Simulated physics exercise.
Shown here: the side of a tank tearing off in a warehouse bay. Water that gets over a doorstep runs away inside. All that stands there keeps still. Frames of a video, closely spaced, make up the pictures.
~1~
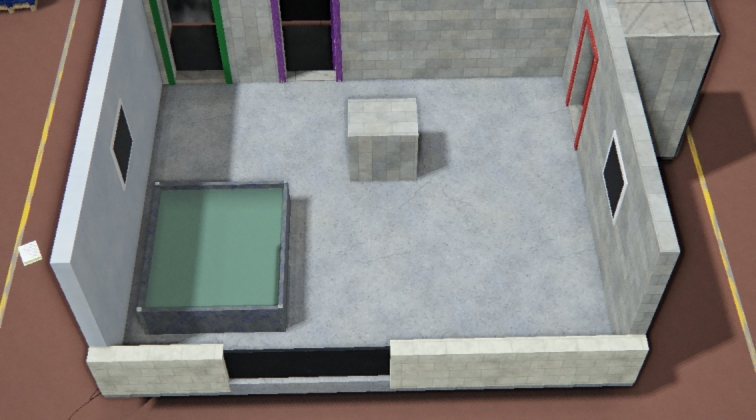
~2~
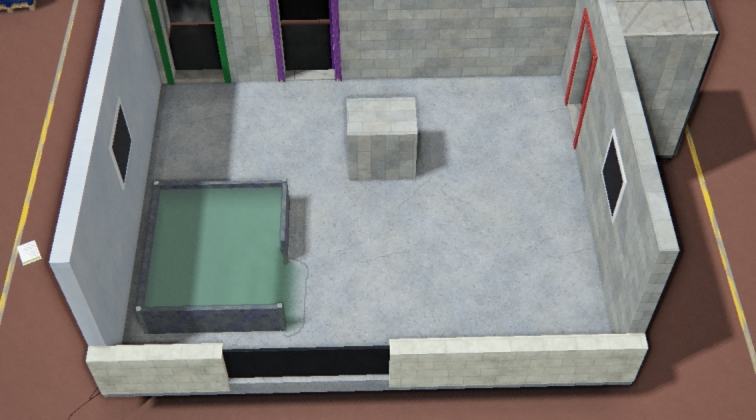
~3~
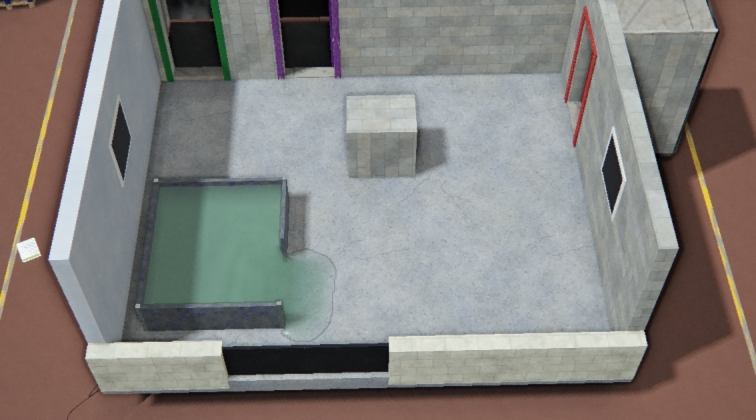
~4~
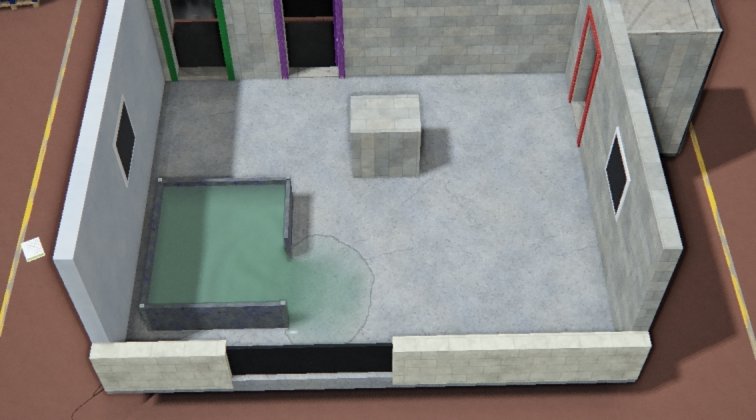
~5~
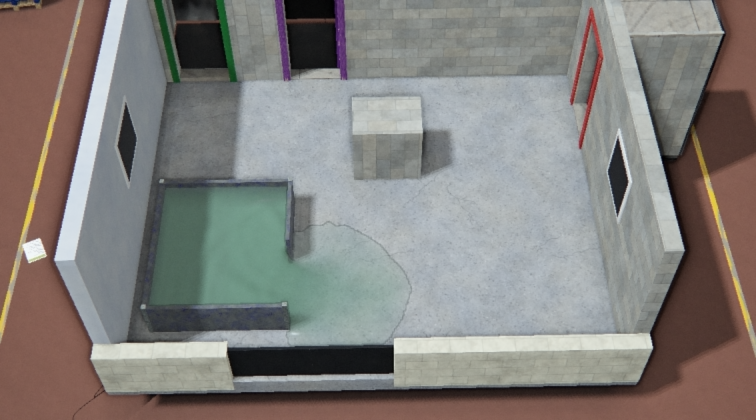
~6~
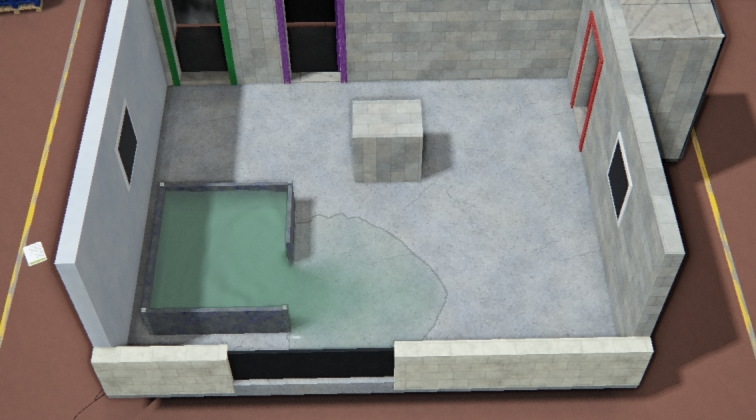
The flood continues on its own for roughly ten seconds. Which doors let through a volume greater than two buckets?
Outcome: Red door: Exceeds it; purple door: Does not exceed it; green door: Does not exceed it.
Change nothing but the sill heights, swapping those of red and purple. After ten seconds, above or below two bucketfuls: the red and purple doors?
Well, the red door is swamped, while the purple door copes.
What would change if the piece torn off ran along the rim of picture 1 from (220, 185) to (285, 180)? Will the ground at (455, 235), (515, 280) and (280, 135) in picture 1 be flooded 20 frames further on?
Going through them one by one, I'd say high and dry, then high and dry, then waterlogged.
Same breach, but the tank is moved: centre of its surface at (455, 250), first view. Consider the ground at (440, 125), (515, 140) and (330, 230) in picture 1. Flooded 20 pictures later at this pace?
Result: Inundated; inundated; spared.
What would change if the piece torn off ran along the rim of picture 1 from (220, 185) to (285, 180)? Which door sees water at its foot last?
Last comes the one in red.
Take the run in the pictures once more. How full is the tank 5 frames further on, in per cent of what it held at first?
That comes to some 74 per cent.
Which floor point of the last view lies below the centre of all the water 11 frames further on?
About (306, 283).
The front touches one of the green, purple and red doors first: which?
Result: The red one.
A moment on, water covers 25 % of the floor; the red door not reached, the purple door not reached, the green door not reached.
Next, water covers 40 % of the floor; the red door not reached, the purple door not reached, the green door not reached.
Then, water covers 45 % of the floor; the red door wet at the sill, nothing in, the purple door not reached, the green door not reached.
Later, water covers 65 % of the floor; the red door under two buckets in, the purple door not reached, the green door not reached.
In the end, water covers 95 % of the floor; the red door over two buckets in, the purple door under two buckets in, the green door wet at the sill, nothing in.
